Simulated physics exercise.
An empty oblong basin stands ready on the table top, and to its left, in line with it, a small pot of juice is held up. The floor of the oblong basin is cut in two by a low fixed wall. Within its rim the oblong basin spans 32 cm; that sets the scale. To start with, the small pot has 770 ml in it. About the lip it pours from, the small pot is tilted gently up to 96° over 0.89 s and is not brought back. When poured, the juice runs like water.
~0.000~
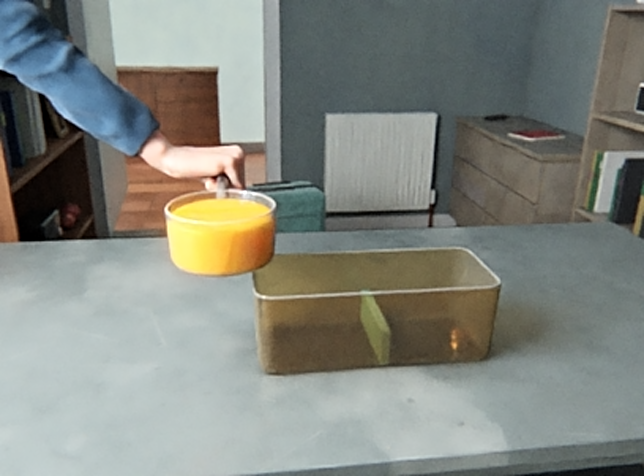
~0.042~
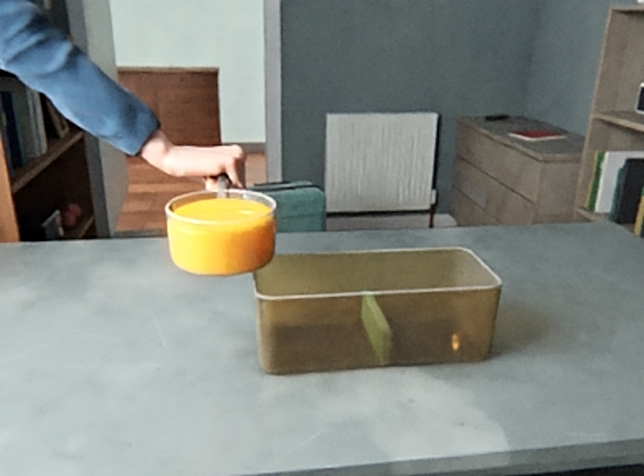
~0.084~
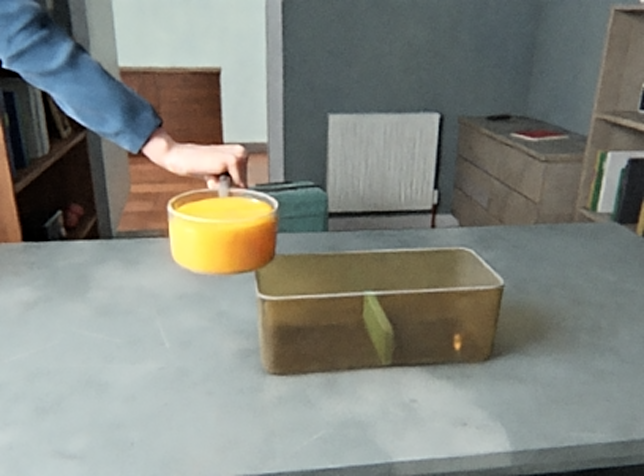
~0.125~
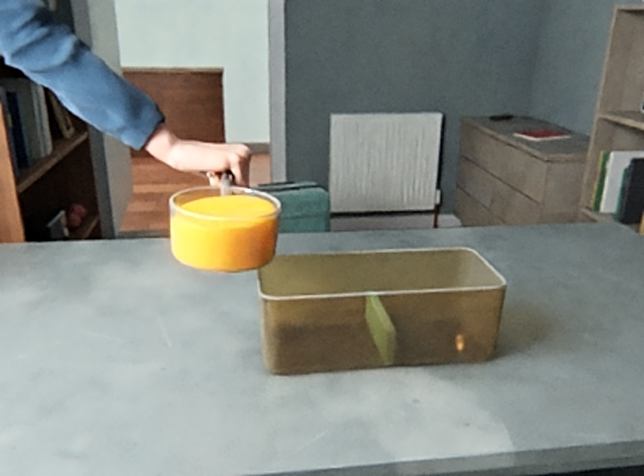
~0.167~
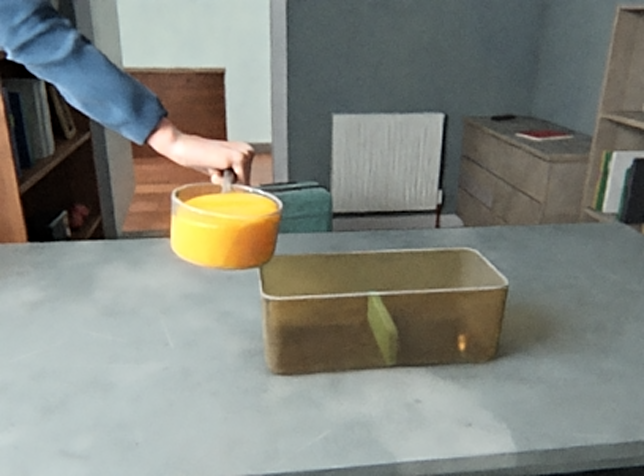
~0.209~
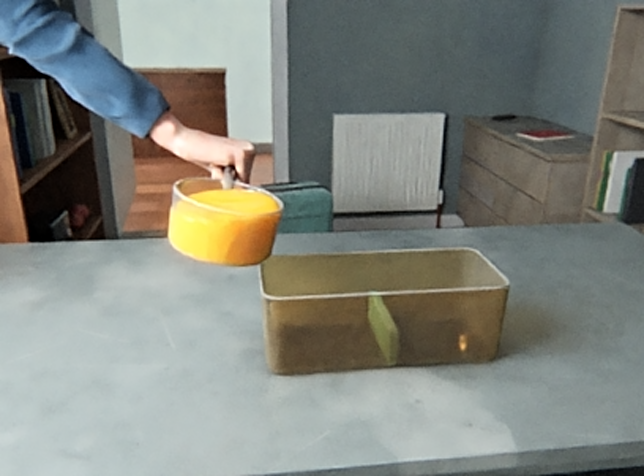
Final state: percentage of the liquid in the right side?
Approximately 8 %.
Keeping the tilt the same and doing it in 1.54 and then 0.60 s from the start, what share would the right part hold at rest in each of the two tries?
About 0 %, then about 15 %.
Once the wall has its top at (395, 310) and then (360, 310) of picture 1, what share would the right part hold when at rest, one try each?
10 in a hundred, followed by 35 in a hundred.
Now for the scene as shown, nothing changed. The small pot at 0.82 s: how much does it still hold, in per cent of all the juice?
12 %.
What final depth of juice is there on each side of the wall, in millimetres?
Depths at rest: Left around 34 mm, right around 2 mm.
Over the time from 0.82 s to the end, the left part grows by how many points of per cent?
About 26 per cent.
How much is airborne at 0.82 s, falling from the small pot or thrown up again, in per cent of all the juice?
About 18 per cent.
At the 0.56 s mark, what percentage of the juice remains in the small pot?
About 60 per cent.
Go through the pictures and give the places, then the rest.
In the first picture, it leans 0°; its right rim is at (275, 206); the juice meets the walls at (171, 214) and (273, 211); the oblong basin's rim runs from (253, 277) to (484, 266); the wall's top is at (375, 310).
In the second picture, it leans 1°; its right rim is at (276, 206); the juice meets the walls at (170, 214) and (274, 211).
In the third picture, it leans 2°; its right rim is at (277, 206); the juice meets the walls at (172, 213) and (276, 209).
In the fourth picture, it leans 5°; its right rim is at (280, 206); the juice meets the walls at (174, 212) and (277, 207).
In the fifth picture, it leans 8°; its right rim is at (281, 206); the juice meets the walls at (175, 208) and (279, 205).
In the sixth picture, it leans 12°; its right rim is at (282, 206); the juice meets the walls at (175, 204) and (281, 202).
Then, 0.56 s in, the tilt is 67° and 61 per cent is still to pour, 8 is left of the wall and 0 right of it.
Then, 0.82 s in, the tilt is 95° and 12 per cent is still to pour, 66 is left of the wall and 3 right of it.
Then, 1.10 s in, the tilt is 96° and 2 per cent is still to pour, 90 is left of the wall and 4 right of it.
Then, 1.39 s in, the tilt is 96° and 0 per cent is still to pour, 91 is left of the wall and 7 right of it.
Finally, 91 per cent lies left of the wall, 8 right of it and 1 outside.
